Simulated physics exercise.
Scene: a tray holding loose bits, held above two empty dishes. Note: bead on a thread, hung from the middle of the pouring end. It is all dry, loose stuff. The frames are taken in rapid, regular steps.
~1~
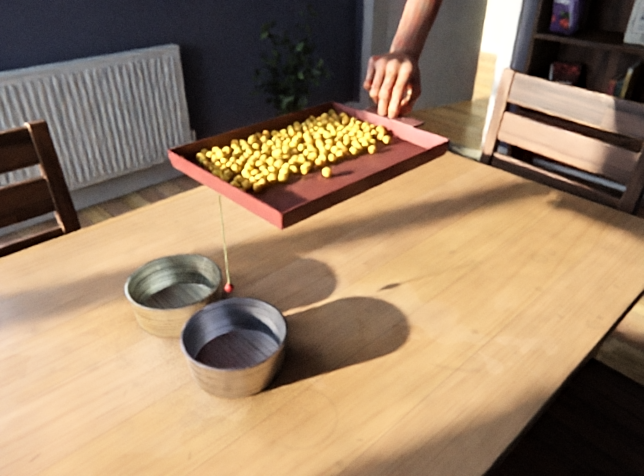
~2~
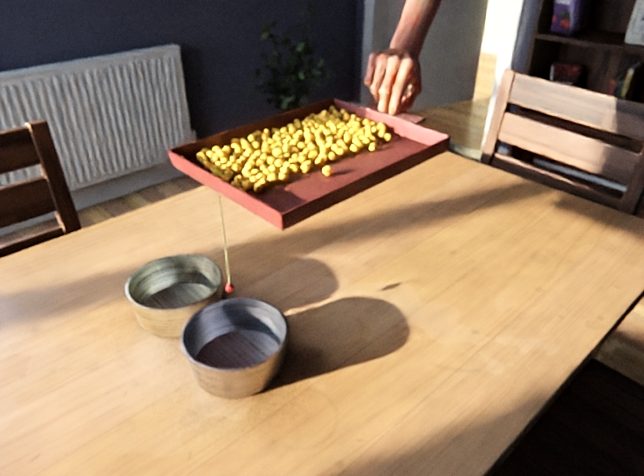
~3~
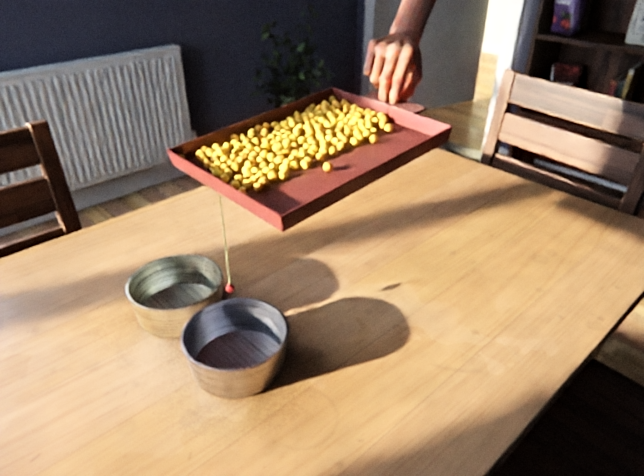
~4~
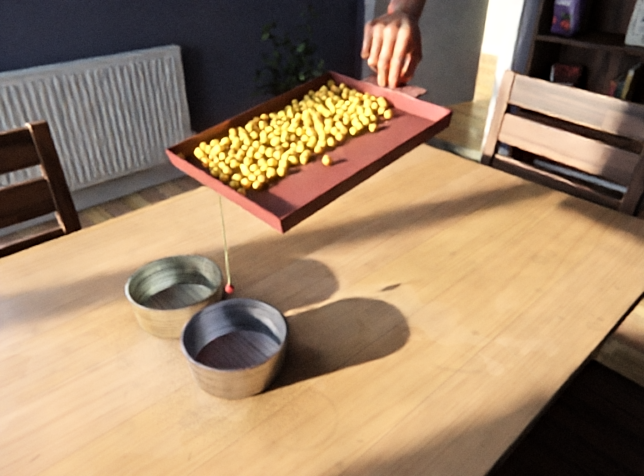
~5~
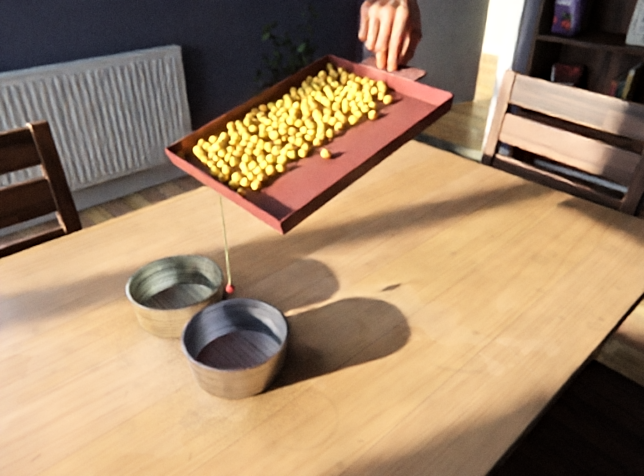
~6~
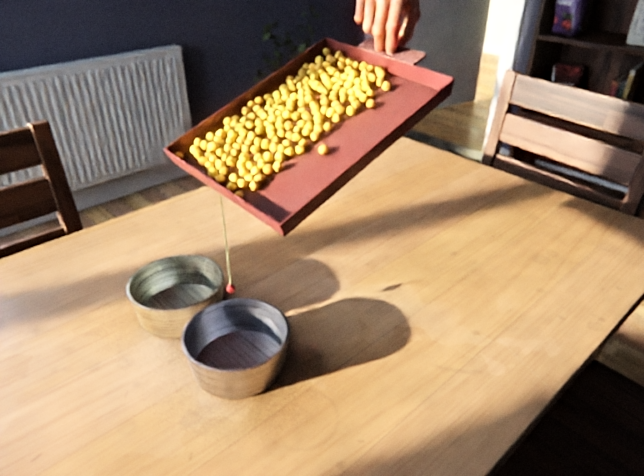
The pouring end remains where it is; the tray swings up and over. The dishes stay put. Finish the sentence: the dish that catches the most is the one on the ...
... right.
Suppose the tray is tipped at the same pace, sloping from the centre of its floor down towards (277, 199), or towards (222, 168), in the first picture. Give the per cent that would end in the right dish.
About 60 % and 0 %.
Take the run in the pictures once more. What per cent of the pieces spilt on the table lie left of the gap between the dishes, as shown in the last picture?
That would be roughly 80 per cent.
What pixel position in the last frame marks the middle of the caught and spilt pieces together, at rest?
About (218, 368).
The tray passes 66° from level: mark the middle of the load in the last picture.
Somewhere near pixel (237, 168).
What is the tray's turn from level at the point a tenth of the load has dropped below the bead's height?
About 80 degrees.
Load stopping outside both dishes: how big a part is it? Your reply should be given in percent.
It comes to 40 per cent or so.
Soon, tray tipped steeply; nearly all on the tray; a small part in the air.
A while on, tray tipped past a quarter turn; most on the tray; a small part in the right dish; a small part outside both; a small part in the air.
Towards the end, tray tipped past a quarter turn; about half in the right dish; a small part in the left dish; about a third outside both.
Finally, tray tipped past a quarter turn; about half in the right dish; a small part in the left dish; about a third outside both.
